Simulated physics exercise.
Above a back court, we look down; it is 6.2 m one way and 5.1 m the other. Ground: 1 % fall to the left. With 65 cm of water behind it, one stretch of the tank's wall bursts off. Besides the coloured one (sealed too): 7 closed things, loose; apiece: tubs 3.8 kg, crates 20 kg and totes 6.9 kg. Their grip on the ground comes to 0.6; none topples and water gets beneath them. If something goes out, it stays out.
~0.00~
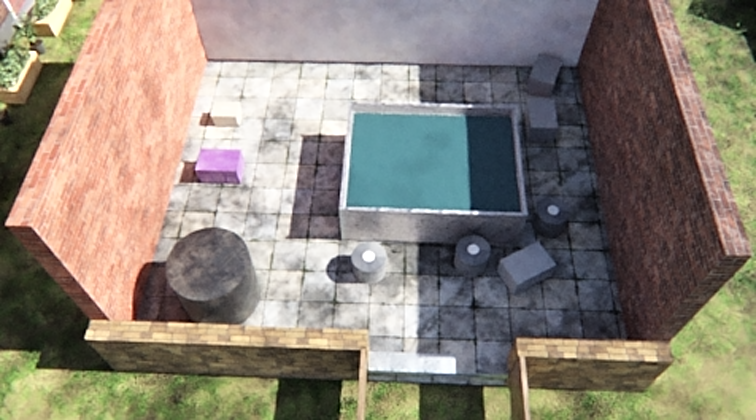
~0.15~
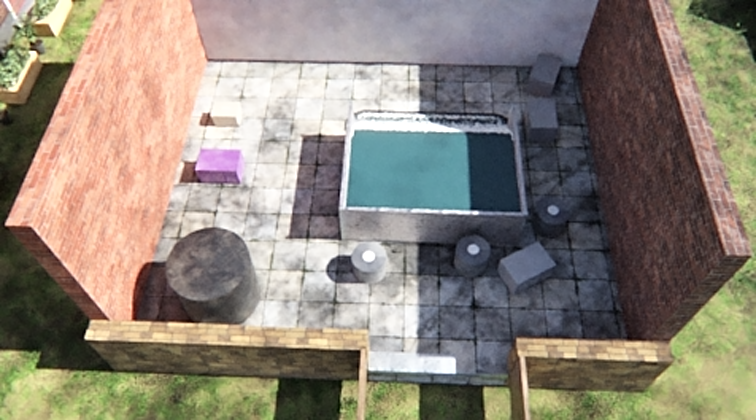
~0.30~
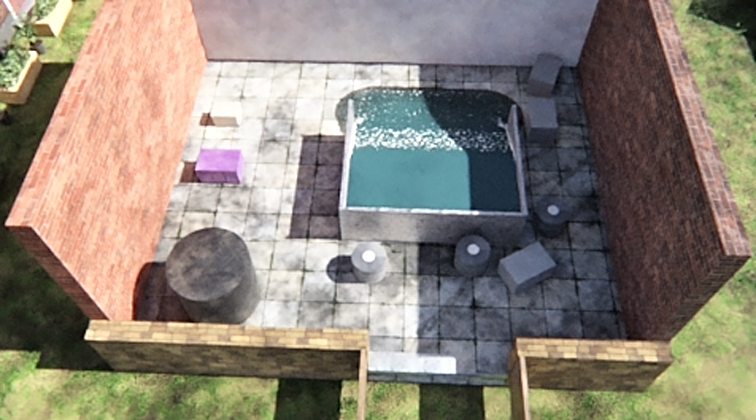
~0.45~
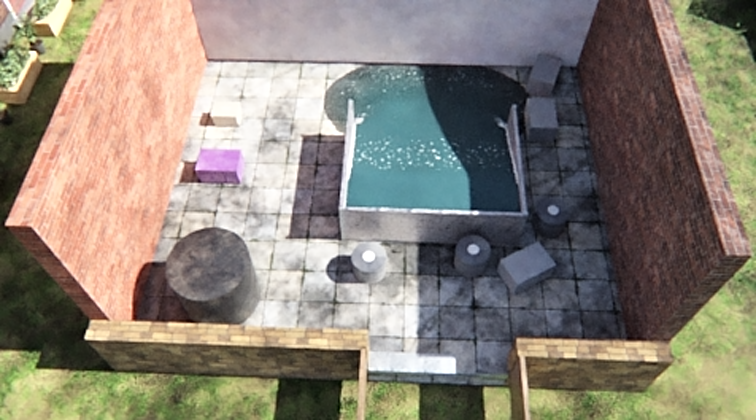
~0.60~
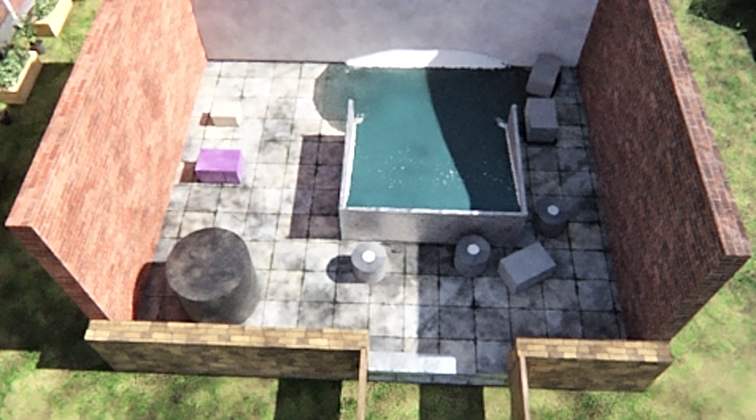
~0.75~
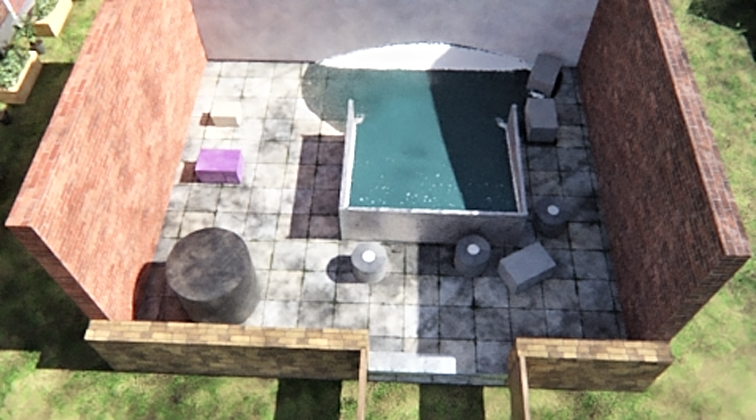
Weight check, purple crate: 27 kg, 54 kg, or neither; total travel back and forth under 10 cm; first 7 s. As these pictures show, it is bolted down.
It's likely that even the extra mass fails.
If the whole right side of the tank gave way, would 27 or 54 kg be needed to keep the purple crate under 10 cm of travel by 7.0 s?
Then, in short, the larger is needed.
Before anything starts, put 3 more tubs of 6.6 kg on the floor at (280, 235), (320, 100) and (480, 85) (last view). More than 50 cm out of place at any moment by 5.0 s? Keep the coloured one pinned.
In turn: Under, more, past it.
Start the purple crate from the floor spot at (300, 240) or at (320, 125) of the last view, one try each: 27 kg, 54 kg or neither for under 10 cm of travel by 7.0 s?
Try 1: Lesser mass sufficient. Try 2: Greater mass required.
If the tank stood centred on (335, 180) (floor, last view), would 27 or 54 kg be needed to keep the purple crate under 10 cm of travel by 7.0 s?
Then both masses fall short.
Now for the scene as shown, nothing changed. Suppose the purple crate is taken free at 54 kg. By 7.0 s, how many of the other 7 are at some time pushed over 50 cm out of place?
I make that 6.
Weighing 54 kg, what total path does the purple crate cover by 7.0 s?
Close to 30 cm, all told.
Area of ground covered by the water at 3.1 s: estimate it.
At that time the wet patch spans about 21 m2.
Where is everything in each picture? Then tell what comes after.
The purple crate at (219, 160) rests on the ground; 4.1 m2 under water; 0 of 8 have shifted, in the first picture.
The purple crate at (219, 160), on the bottom; 5.4 m2 under water; 0 of 8 have shifted, in the second picture.
The purple crate at (219, 160), on the bottom; 6.9 m2 under water; 0 of 8 have shifted, in the third picture.
The purple crate at (219, 160), on the bottom; water covers 8.7 m2; 0 of 8 have shifted, in the fourth picture.
The purple crate at (219, 160) rests on the ground; 9.4 m2 under water; 0 of 8 have shifted, in the fifth picture.
The purple crate at (219, 160) rests on the ground; water covers 9.8 m2; 0 of 8 have shifted, in the sixth picture.
After 1.4 s the purple crate would be 0 cm from its start with 27 kg and 0 cm from its start with 54 kg; 0 cm of water round it then.
After 3.1 s the purple crate would be 20 cm from its start with 27 kg and 2 cm from its start with 54 kg; 10 cm of water round it then.
After 4.9 s the purple crate would be 126 cm from its start with 27 kg and 34 cm from its start with 54 kg; 7 cm of water round it then.
After 7.0 s the purple crate would be 141 cm from its start with 27 kg and 34 cm from its start with 54 kg; 7 cm of water round it then.
